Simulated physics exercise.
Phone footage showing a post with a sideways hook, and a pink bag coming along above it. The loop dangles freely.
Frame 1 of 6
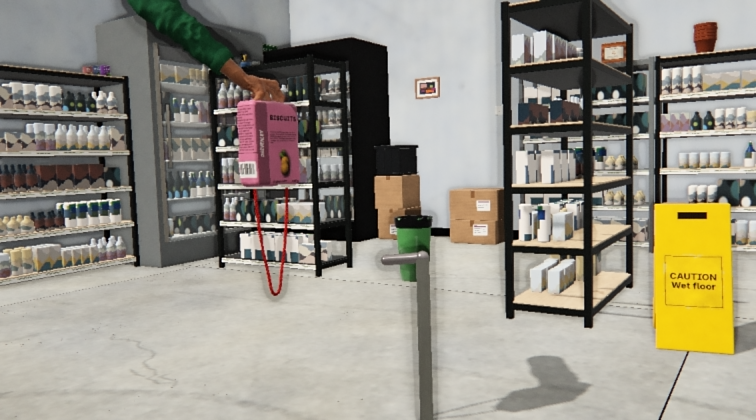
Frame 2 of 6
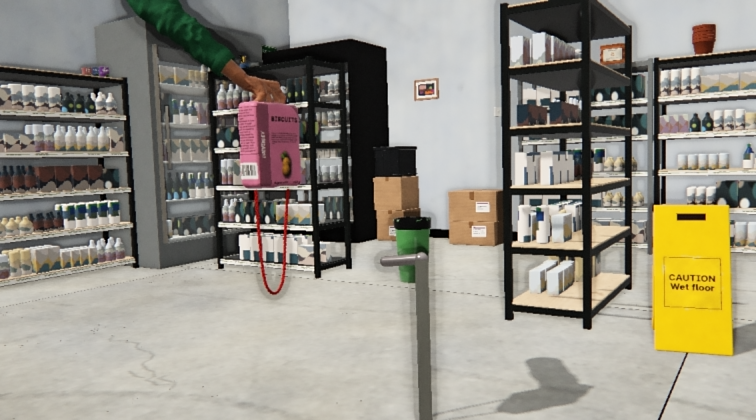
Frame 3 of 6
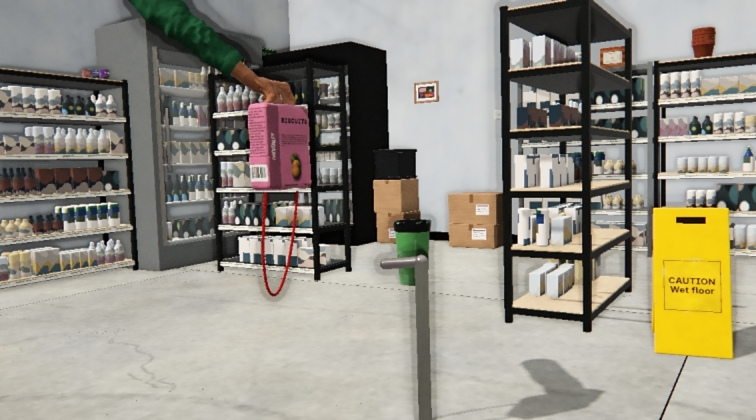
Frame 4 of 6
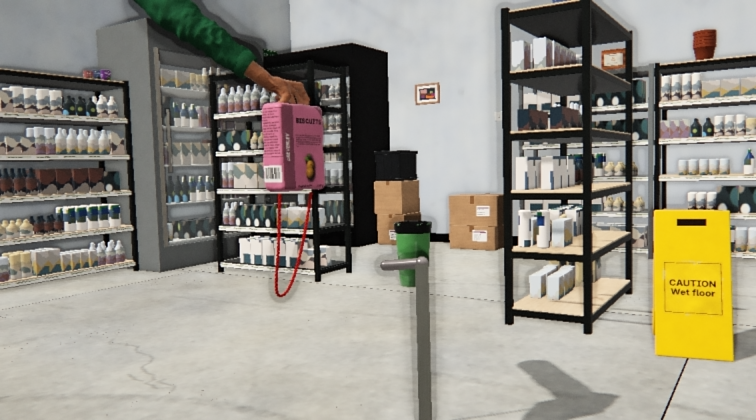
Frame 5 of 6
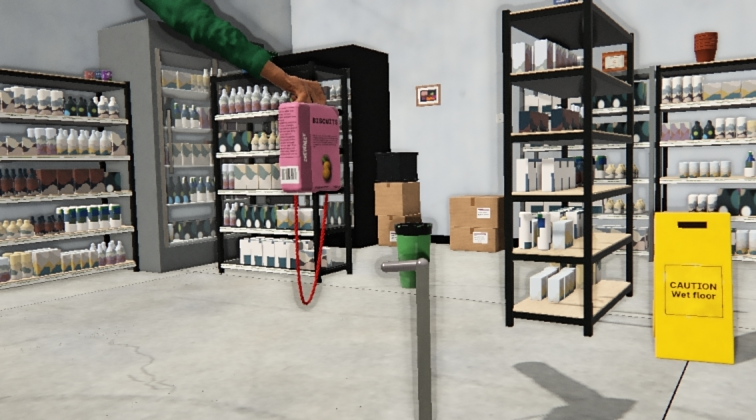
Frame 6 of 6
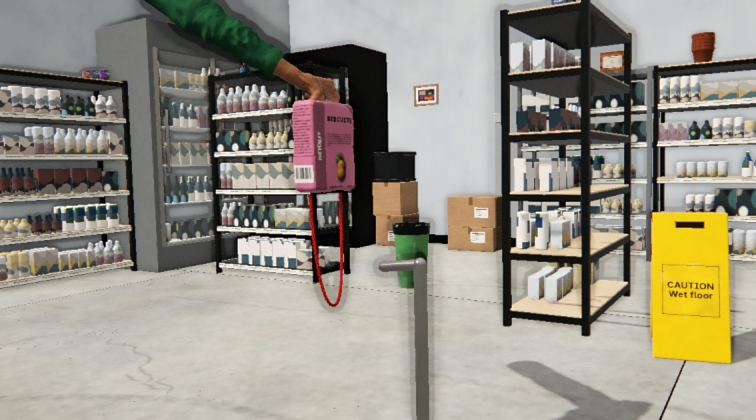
In a room lined with shelves of bottles and boxes, a green-sleeved arm holds a pink bag with a dangling red loop and moves it a short way right, above and left of a hooked grey post.
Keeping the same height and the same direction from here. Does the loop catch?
I expect the post will hold onto it.
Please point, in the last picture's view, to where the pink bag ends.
Centre pixel at rest: (508, 138).
Then, 0.66 s after the last picture, bag over the post near (397, 144).
Then, 1.20 s after the last picture, bag past the post near (466, 141).
At rest, bag past the post near (508, 139); loop tight round the post, hand stopped. The pink bag gets caught.
